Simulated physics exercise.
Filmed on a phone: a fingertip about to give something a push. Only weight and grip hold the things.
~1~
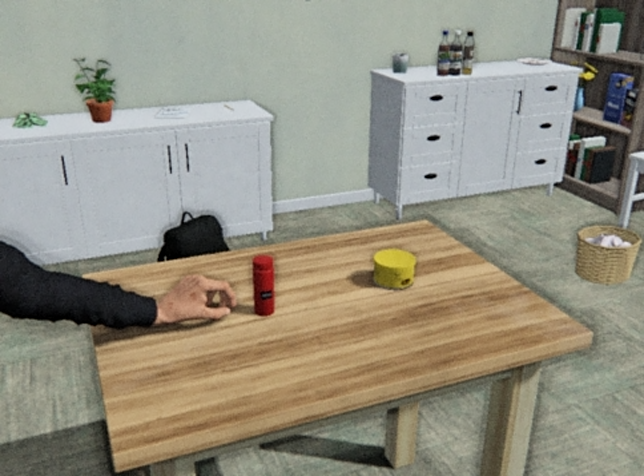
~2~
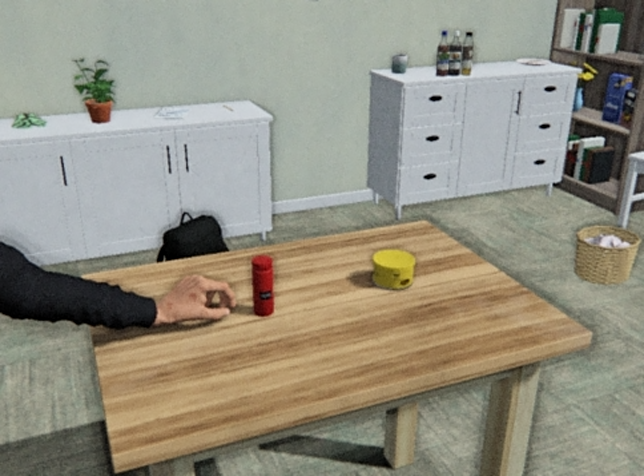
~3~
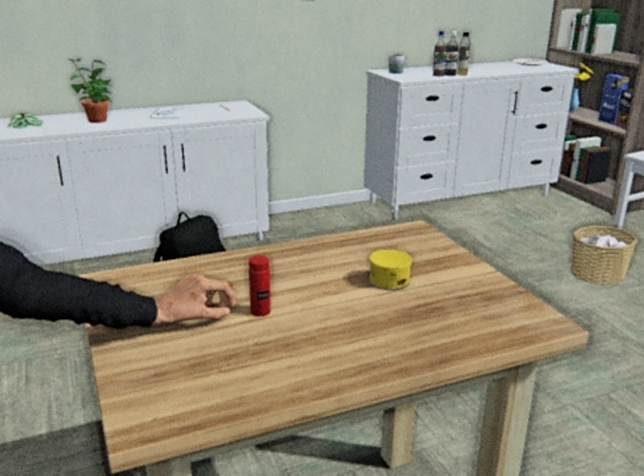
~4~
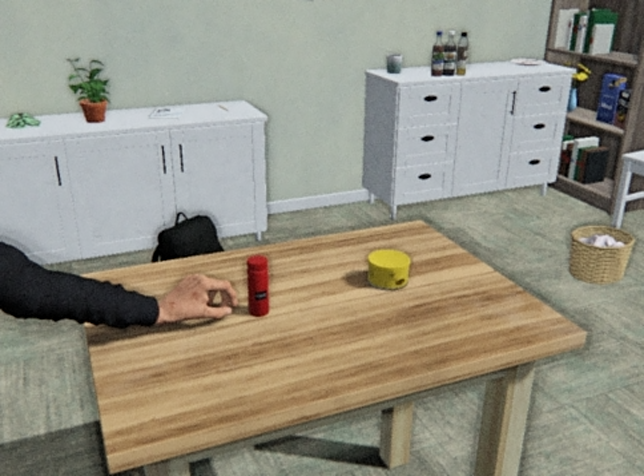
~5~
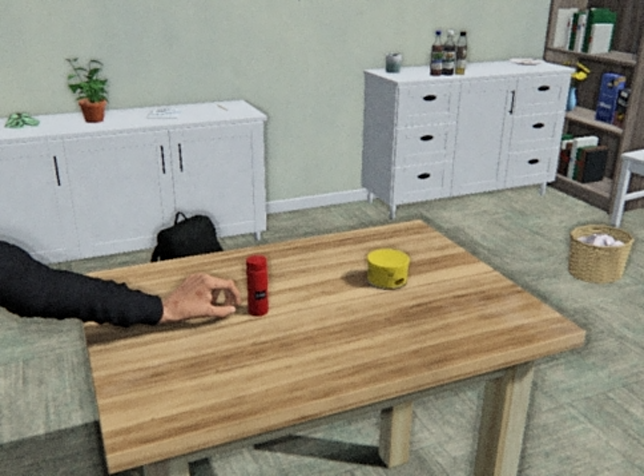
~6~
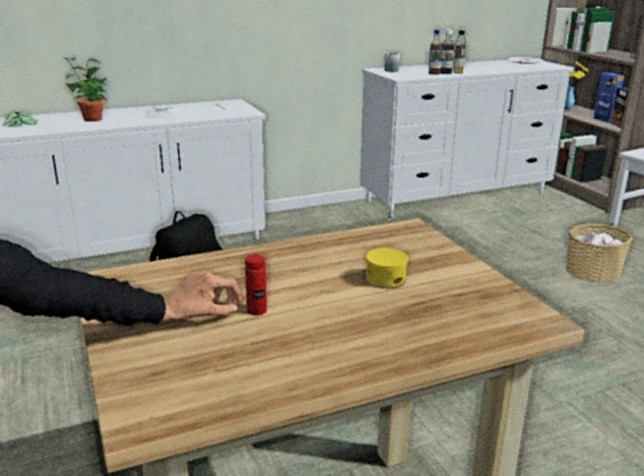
A hand in a dark sleeve edges very slightly right toward a red shaker standing on a wooden table beside a yellow container, while the view shifts a little; the objects on the table otherwise show no clear movement.
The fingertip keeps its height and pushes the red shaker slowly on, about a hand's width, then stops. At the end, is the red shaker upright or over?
The red shaker is still upright.
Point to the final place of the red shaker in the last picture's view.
Around (310, 275).
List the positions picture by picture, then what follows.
The first picture shows red shaker (264, 286).
The second picture shows red shaker (263, 286).
The third picture shows red shaker (260, 286).
The fourth picture shows red shaker (258, 287).
The fifth picture shows red shaker (257, 286).
The sixth picture shows red shaker (256, 285).
Then, 0.60 s past the last view, red shaker displaced about its own width near (274, 281).
Then, 1.10 s past the last view, red shaker displaced well along near (295, 278).
Finally, moved from the start, red shaker. Final places as the last picture's camera would see them, red shaker near (310, 275).
